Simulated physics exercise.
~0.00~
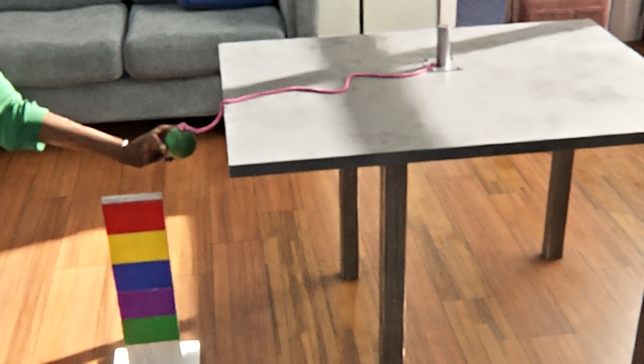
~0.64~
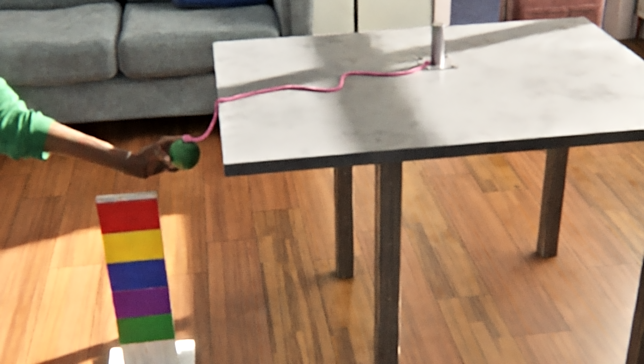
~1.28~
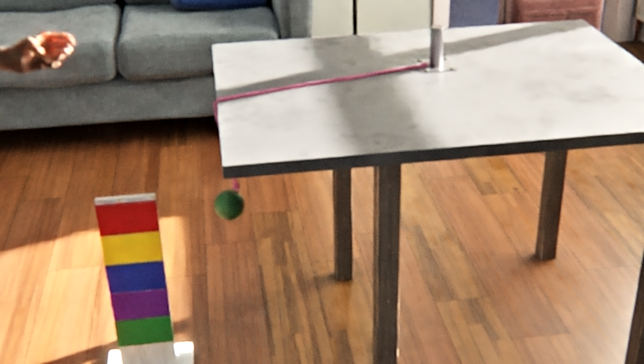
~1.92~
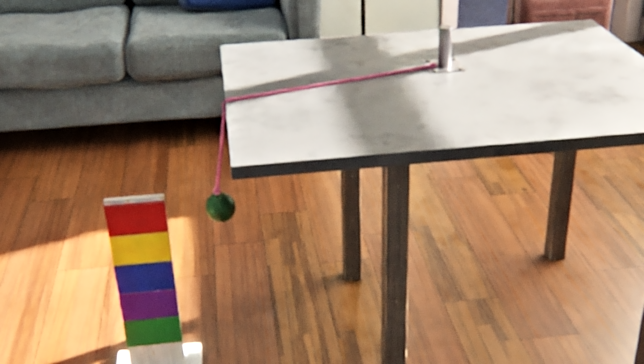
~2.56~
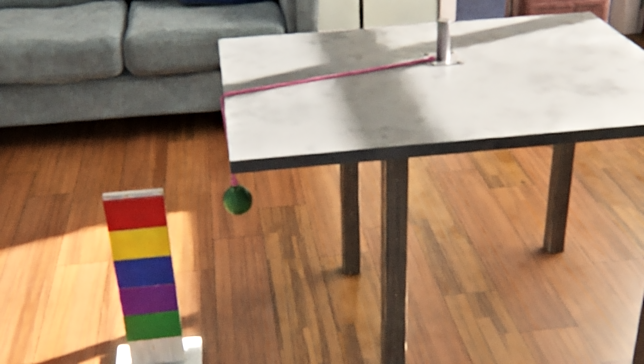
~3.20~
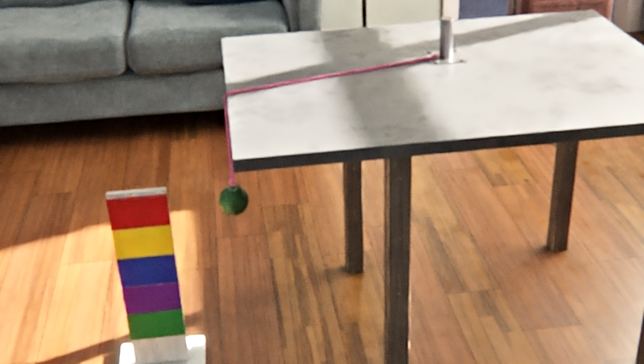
In a living room with a wooden floor and a grey sofa behind, a slightly swaying view looks down on a pale-topped table with dark legs. A pink cord runs from a metal post on the tabletop to a green apple, held beyond the left edge by a hand in a green sleeve. At lower left stands a board banded red, yellow, blue, purple and green from top to bottom. The hand lets go and draws back, and the apple drops, pulling the cord straight. It swings slightly left and right below the edge, finally hanging level with the red band.
